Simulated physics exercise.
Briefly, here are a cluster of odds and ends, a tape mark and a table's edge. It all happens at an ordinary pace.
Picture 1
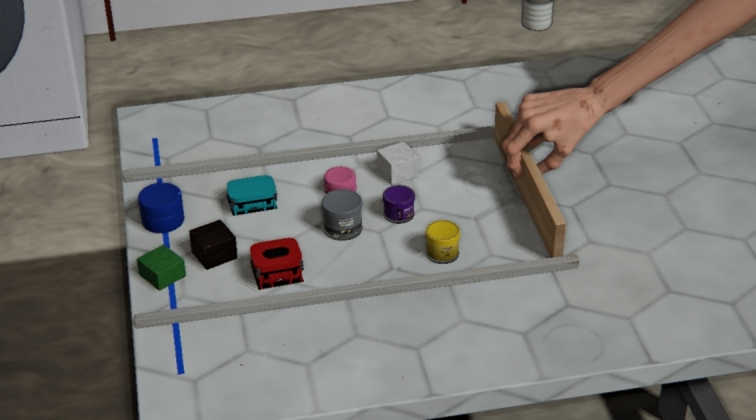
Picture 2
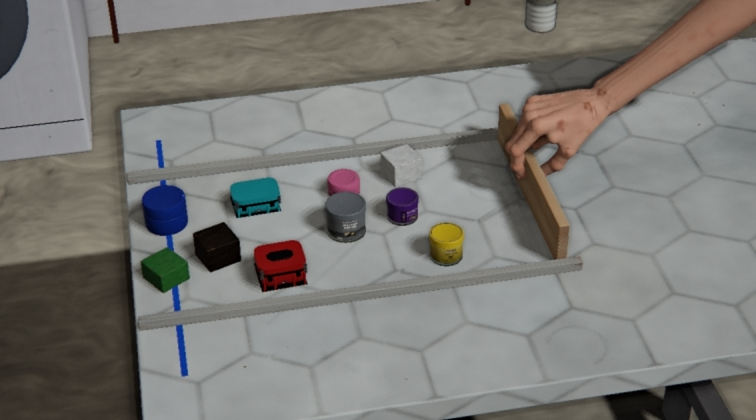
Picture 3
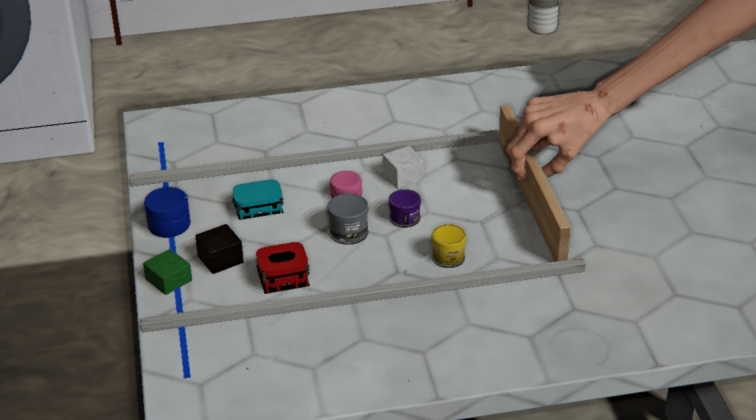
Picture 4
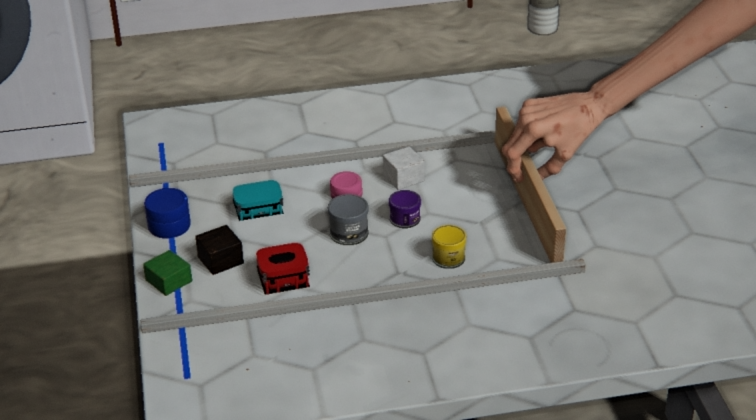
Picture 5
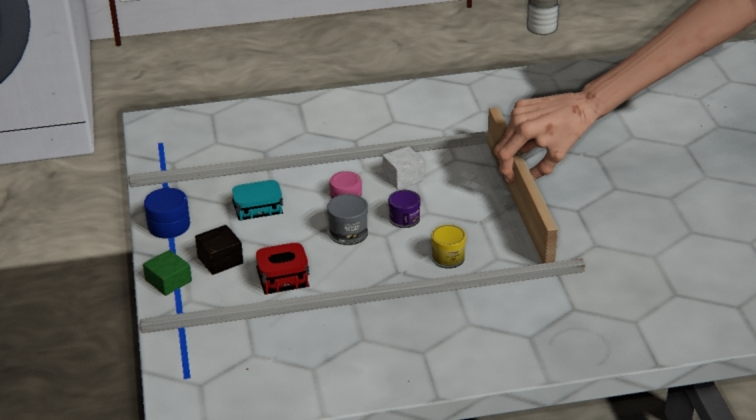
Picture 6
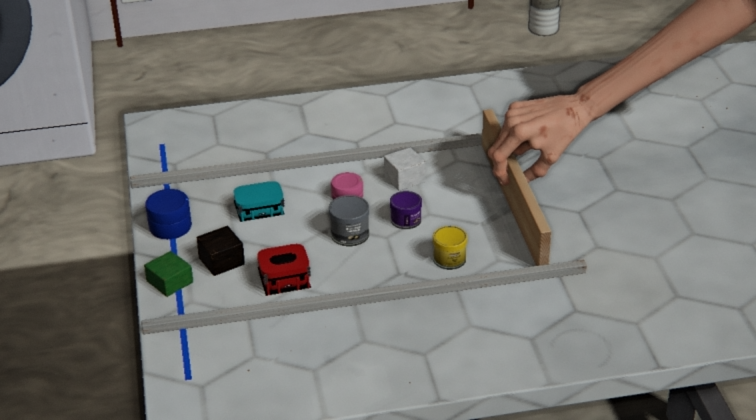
A hand holds a wooden board upright at the right of a pale hexagon-patterned tabletop, seen from above at an angle. Between two grey rails sit a white block, pink, grey, purple and yellow containers, turquoise and red cases, and black, blue and green objects near blue tape at left. The view shifts slightly at first, then the hand slides the board a little left, the objects staying put.
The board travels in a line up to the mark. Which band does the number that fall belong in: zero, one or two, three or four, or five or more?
It belongs in the five or more band.
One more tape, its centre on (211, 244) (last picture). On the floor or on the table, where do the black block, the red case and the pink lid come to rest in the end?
Black block stays put, red case stays put, pink lid stays put.
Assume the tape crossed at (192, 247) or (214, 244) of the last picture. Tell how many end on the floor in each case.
The first gives 2 and the second gives 2.
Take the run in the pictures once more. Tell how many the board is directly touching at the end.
Contact count: 5.
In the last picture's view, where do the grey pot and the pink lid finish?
First (154, 257), then (154, 220).
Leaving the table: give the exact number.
5.
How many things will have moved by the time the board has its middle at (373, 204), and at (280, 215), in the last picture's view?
So 5, and at the other place 7.
Soon after, none off yet; green block at rest near (169, 273); blue lid at rest near (169, 214); black block at rest near (221, 250).
Then, none off yet; green block moved about its own width near (143, 273); blue lid moved about its own width near (130, 219); black block moved about its own width near (180, 256).
By the end, the number that fall off is five or more; fallen, red case, turquoise case, black block, blue lid and green block.
